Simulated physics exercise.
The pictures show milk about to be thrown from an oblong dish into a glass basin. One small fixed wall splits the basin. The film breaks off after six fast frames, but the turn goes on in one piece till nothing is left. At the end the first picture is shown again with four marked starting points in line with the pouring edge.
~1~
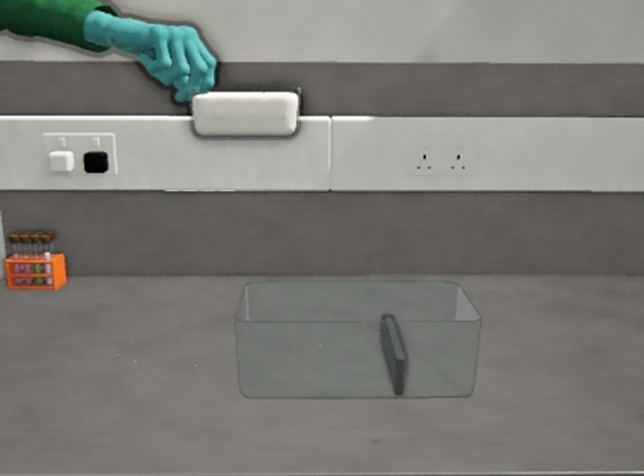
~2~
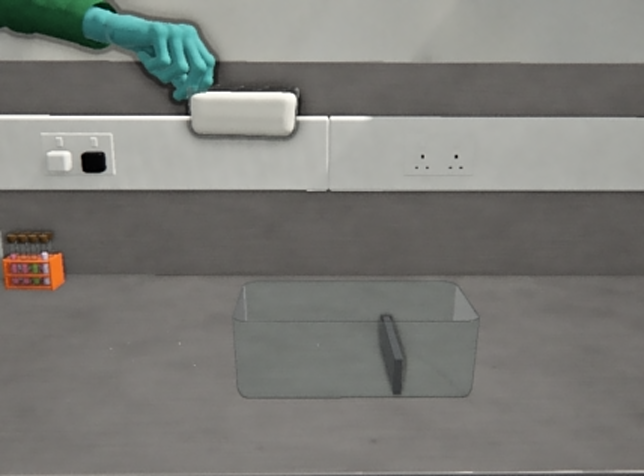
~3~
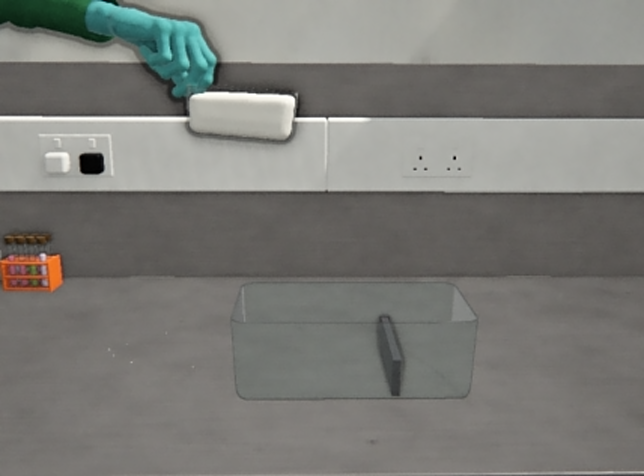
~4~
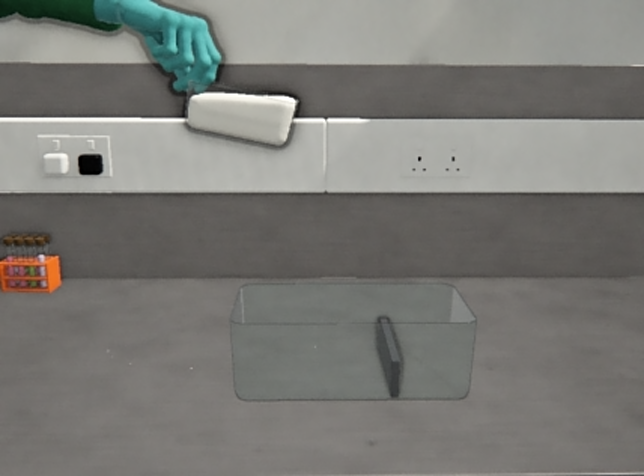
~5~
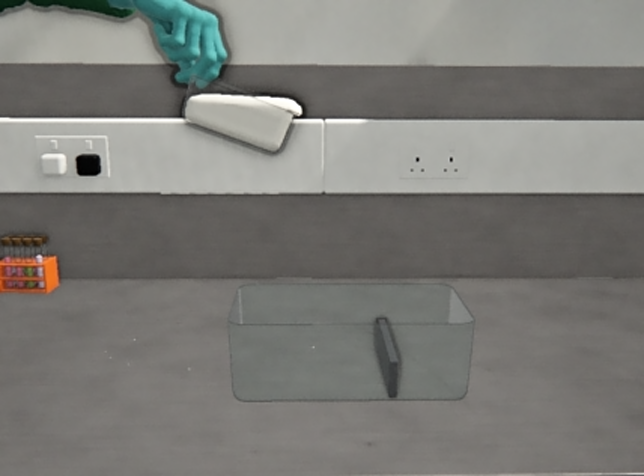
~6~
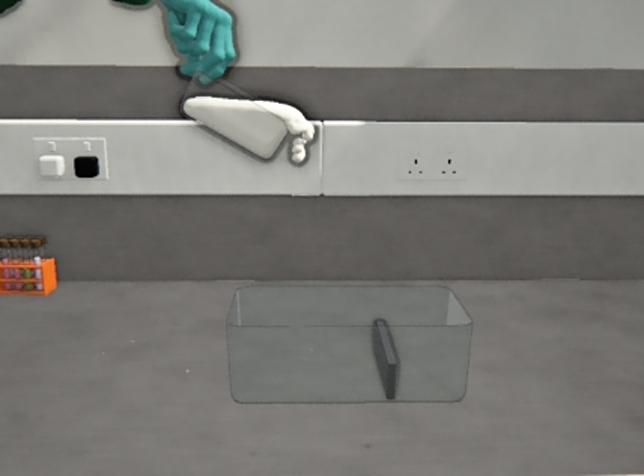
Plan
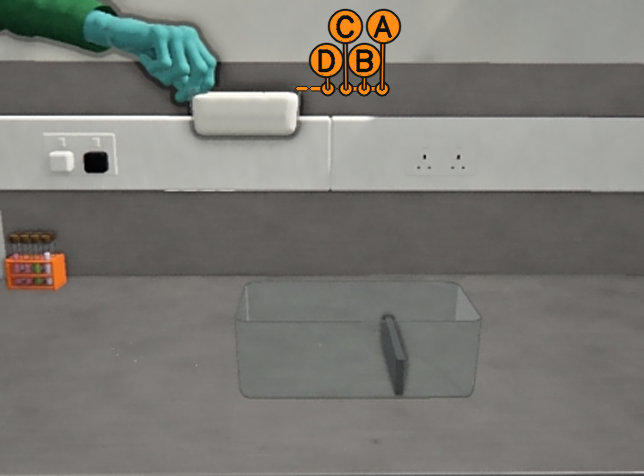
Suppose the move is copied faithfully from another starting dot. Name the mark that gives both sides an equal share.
Choose D.
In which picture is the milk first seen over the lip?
Picture 5.
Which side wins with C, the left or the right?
The right side.
In orange, A at (382, 88); B at (364, 88); C at (345, 88); D at (327, 88).
Choosing A, about 26 % ends left of the wall and 70 % right of it; 4 % is lost outside.
Choosing B, about 23 % ends left of the wall and 72 % right of it; 5 % is lost outside.
Choosing C, about 29 % ends left of the wall and 66 % right of it; 5 % is lost outside.
Choosing D, about 44 % ends left of the wall and 52 % right of it; 4 % is lost outside.
